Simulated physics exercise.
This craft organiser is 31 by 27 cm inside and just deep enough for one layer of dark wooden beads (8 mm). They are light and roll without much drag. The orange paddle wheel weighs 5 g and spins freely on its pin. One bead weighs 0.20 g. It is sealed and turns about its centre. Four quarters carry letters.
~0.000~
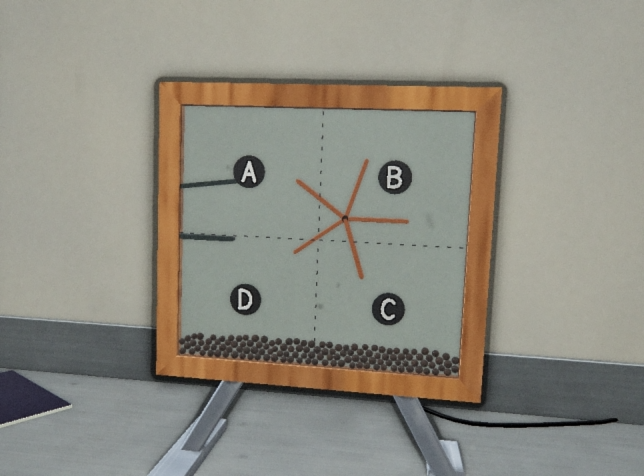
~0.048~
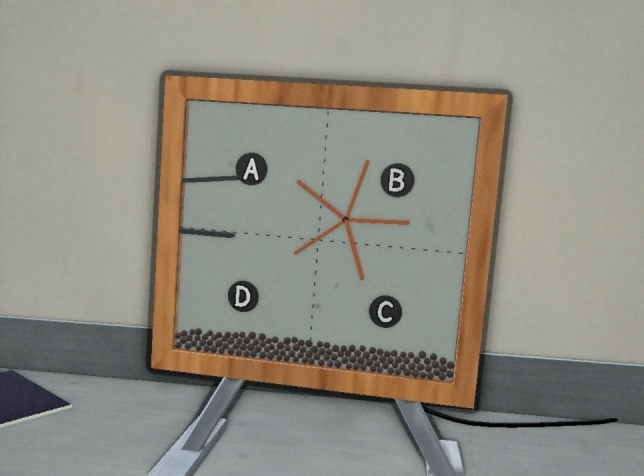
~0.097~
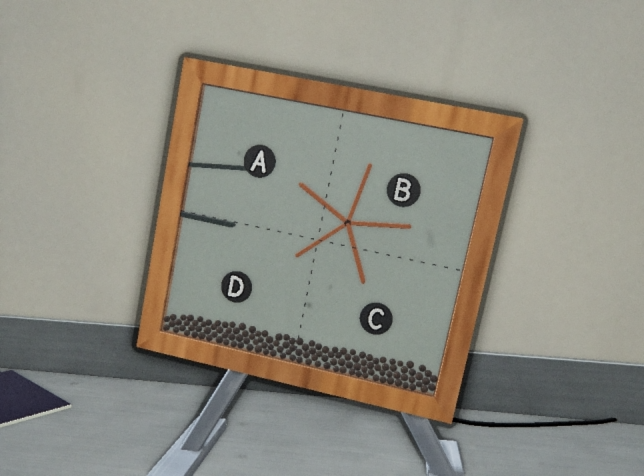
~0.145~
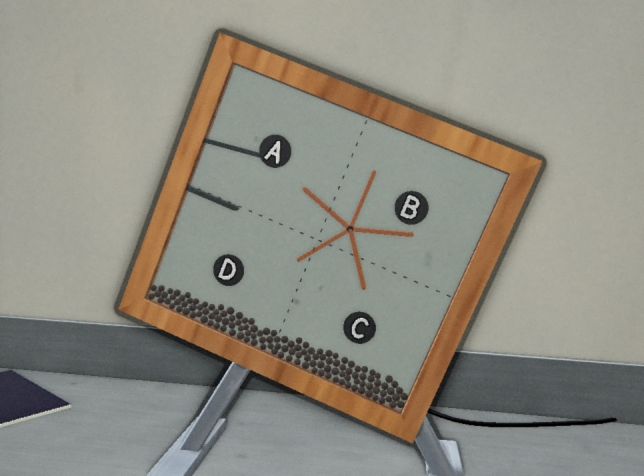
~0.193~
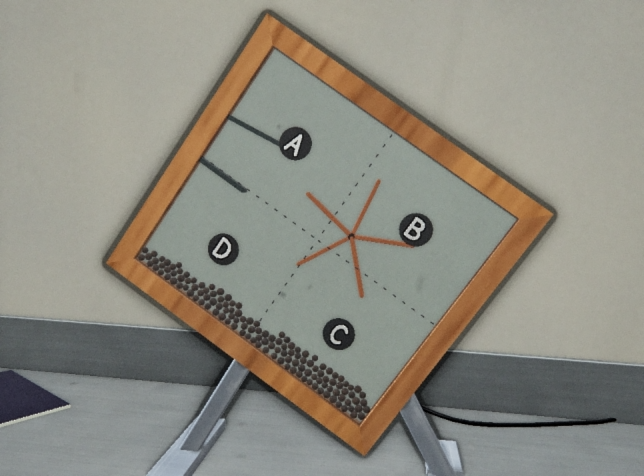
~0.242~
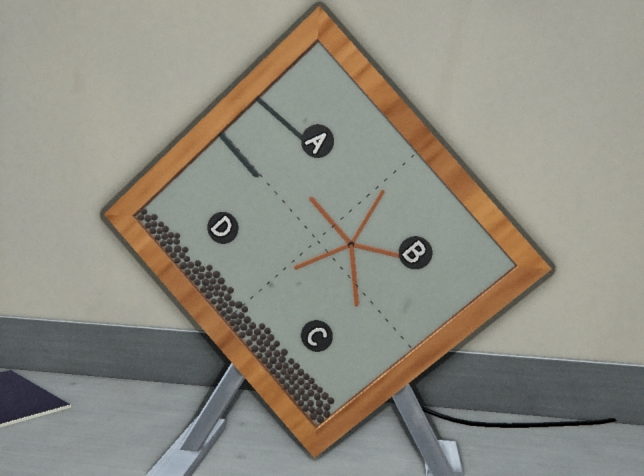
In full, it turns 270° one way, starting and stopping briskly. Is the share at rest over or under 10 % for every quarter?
Quarter A: Over; quarter B: Under; quarter C: Under; quarter D: Under 10 %.
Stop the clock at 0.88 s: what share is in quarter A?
Some 30 per cent.
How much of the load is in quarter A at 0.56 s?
Some 0 per cent.
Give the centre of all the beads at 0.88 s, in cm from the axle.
About 10 cm left and 6 cm below.
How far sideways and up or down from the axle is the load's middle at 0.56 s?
About 11 cm left and 5 cm below.
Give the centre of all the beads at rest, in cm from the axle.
Some 9 cm left and 11 cm below.
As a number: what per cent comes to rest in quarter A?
Some 100 per cent.
After 0.56 s, it stands 131° clockwise; the beads' middle is 11 cm left of and 5 cm below the centre; B 25 %, C 70 %, D 5 %.
After 0.88 s, it has come round 217° clockwise; the beads' middle is 10 cm left of and 6 cm below the centre; A 30 %, B 70 %.
After 1.15 s, it has come round 270° clockwise; the beads' middle is 10 cm left of and 9 cm below the centre; A 85 %, B 15 %.
At rest by 3.4 s, it has come round 270° clockwise; A 100 %, B 0 %, C 0 %, D 0 %.
